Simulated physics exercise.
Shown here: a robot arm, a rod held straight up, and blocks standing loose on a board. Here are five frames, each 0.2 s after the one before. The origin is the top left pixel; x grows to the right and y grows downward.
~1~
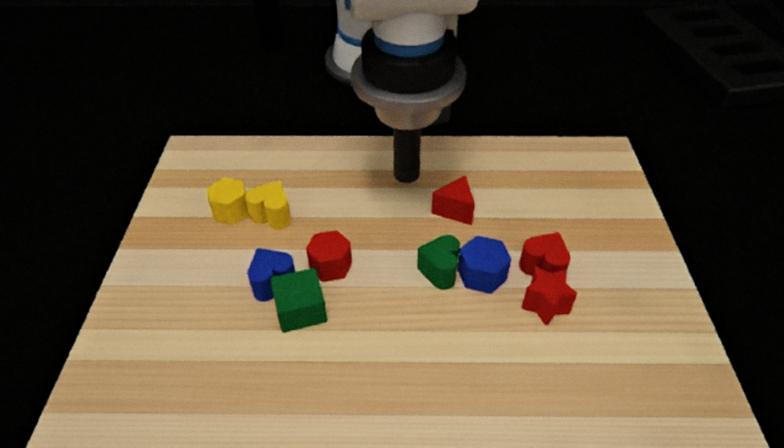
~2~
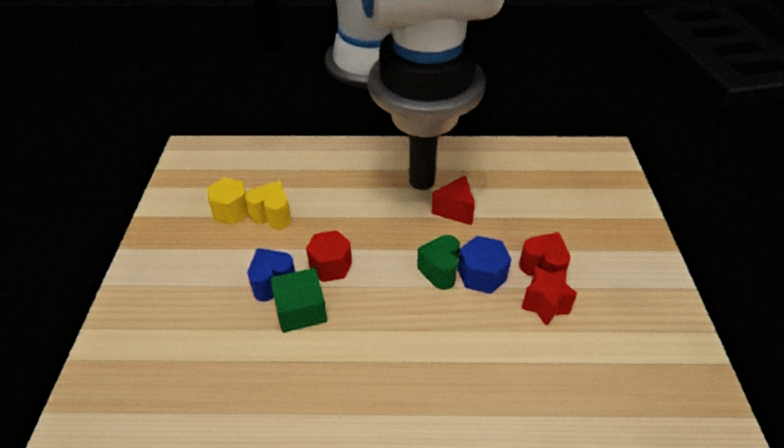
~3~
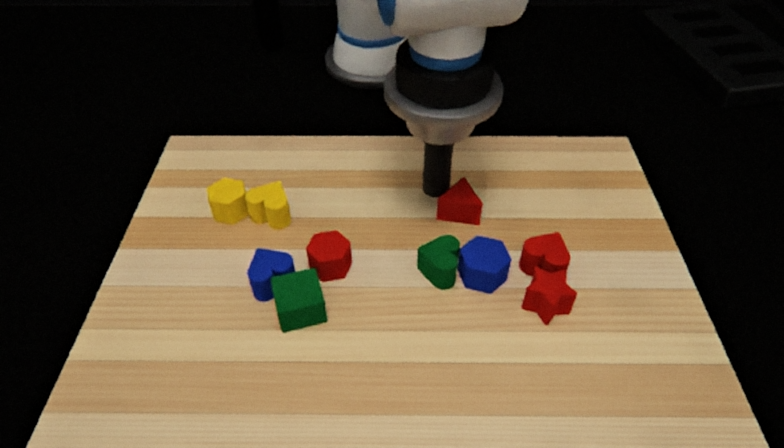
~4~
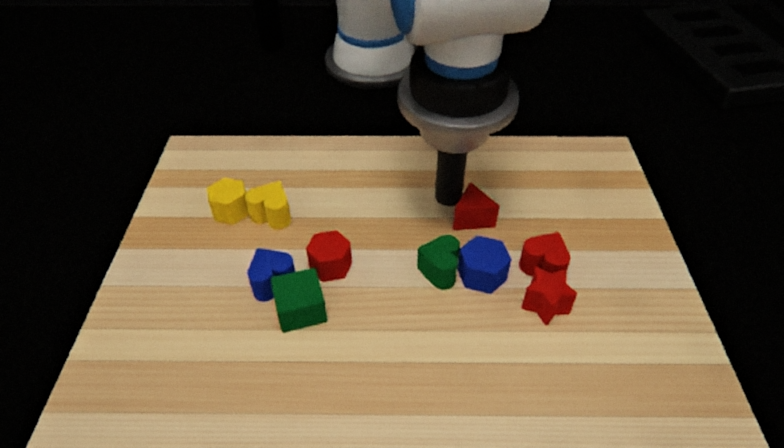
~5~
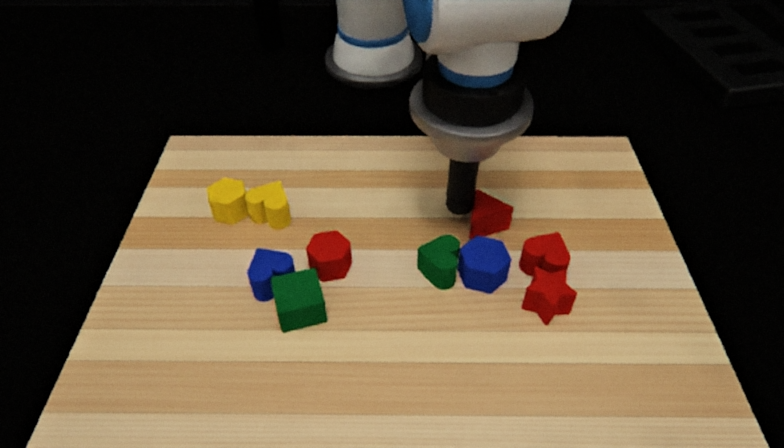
A robot arm holds a dark upright rod over a striped wooden board against black, seen from a raised, fixed front view. Yellow blocks sit at upper left, blue, red and green ones at centre left, and green, blue and red ones right of centre. The rod moves right and slightly nearer, pushing the red triangular block a short way rightward while the others stay still.
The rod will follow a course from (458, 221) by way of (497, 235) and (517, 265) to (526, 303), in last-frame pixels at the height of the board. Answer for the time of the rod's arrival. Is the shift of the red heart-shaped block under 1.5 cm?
I expect not.
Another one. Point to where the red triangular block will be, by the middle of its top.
When the path ends, it will be at (541, 218).
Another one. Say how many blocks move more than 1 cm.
In total, three or more blocks get moved by over 1 cm.
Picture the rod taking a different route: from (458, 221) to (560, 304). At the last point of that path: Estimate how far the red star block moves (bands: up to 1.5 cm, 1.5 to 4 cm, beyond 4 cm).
It moves between 1.5 and 4 cm.
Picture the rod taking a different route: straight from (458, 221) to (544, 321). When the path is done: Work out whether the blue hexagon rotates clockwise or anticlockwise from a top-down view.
From above, it turns clockwise.
On the path given first. One third of the way, rod at (501, 220); red triangular block at (531, 216), turned 15° anticlockwise.
Two thirds of the way, rod at (521, 251); red triangular block at (541, 218), turned 20° anticlockwise; red heart-shaped block at (558, 256), turned 30° anticlockwise.
At the end, rod at (530, 288); blue hexagon not moved; red triangular block at (541, 218), turned 20° anticlockwise; red heart-shaped block at (565, 261), turned 50° anticlockwise; red star block at (563, 296).
